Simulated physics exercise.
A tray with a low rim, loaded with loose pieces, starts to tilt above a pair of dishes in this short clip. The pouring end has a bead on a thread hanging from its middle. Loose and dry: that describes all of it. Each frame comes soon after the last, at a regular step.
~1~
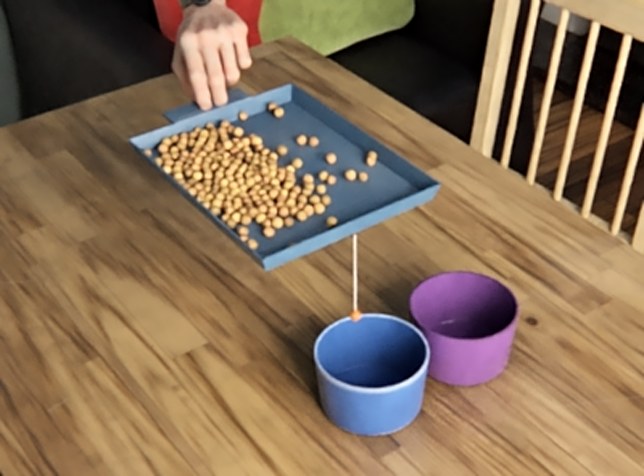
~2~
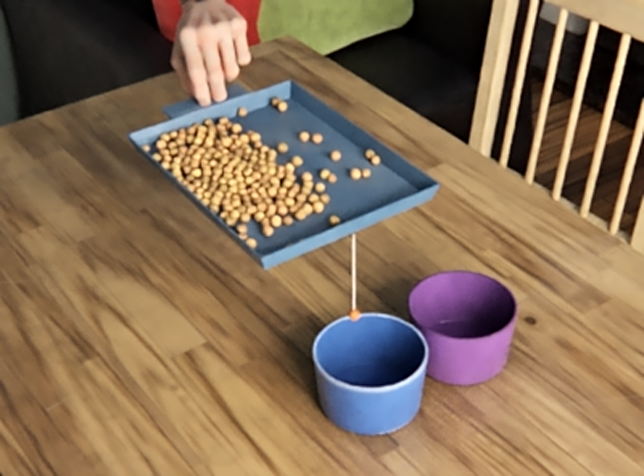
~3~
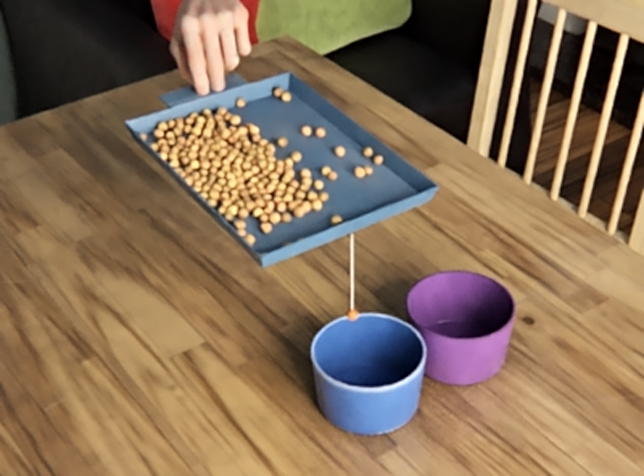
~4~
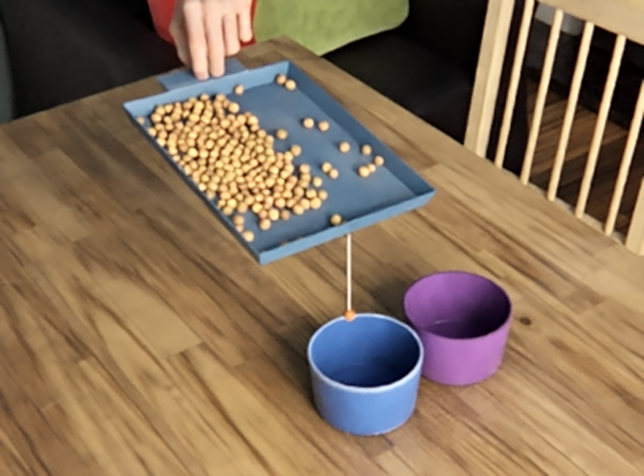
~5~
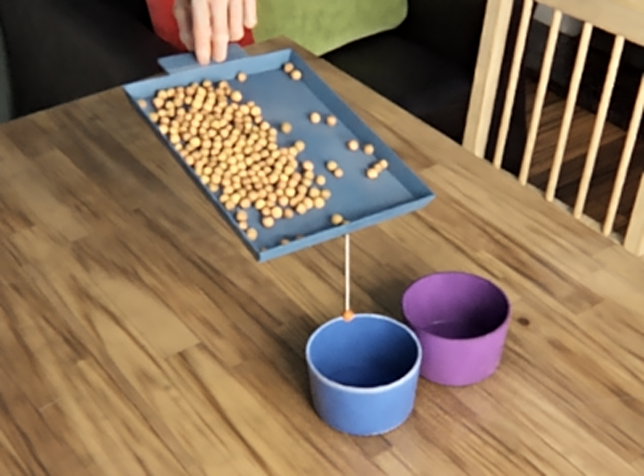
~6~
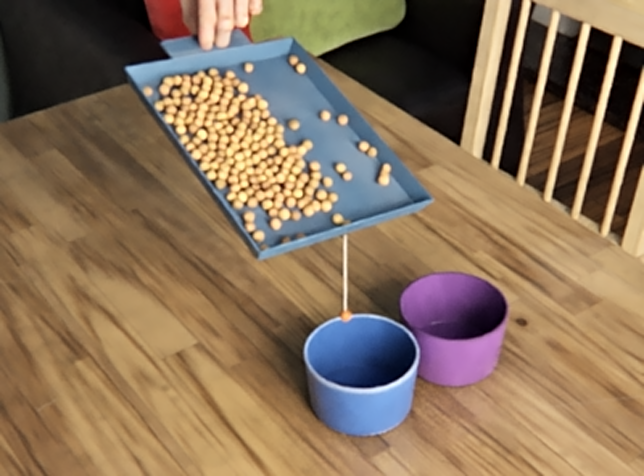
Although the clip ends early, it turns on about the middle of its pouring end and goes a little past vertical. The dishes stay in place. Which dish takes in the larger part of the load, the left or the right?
The right dish.
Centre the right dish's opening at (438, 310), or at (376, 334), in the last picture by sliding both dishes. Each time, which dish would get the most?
Results - the dish on the right side first, the dish on the right side second.
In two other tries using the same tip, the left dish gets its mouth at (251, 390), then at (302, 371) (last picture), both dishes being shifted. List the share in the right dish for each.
Around 10 and then 60 per cent.
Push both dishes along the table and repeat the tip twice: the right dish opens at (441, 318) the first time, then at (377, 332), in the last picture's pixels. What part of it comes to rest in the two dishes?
In order: 90 per cent and 30 per cent.
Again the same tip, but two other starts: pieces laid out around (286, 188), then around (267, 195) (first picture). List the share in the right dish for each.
Close to 70 per cent, followed by close to 80 per cent.
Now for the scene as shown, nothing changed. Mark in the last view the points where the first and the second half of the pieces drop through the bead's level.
First near (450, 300), later near (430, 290).
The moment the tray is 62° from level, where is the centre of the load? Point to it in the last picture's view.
The middle of the pieces sits at roughly (407, 231).
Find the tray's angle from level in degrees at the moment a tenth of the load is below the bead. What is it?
The tilt then is about 55°.
Soon, tray tipped steeply; about half on the tray; a small part in the left dish; about a quarter in the right dish; a stray few outside both; a small part in the air.
A while on, tray tipped right over; a stray few on the tray; a small part in the left dish; most in the right dish; a small part outside both; a stray few in the air.
Towards the end, tray tipped past a quarter turn; a small part in the left dish; most in the right dish; a small part outside both.
Finally, tray tipped past a quarter turn; a small part in the left dish; most in the right dish; a small part outside both.
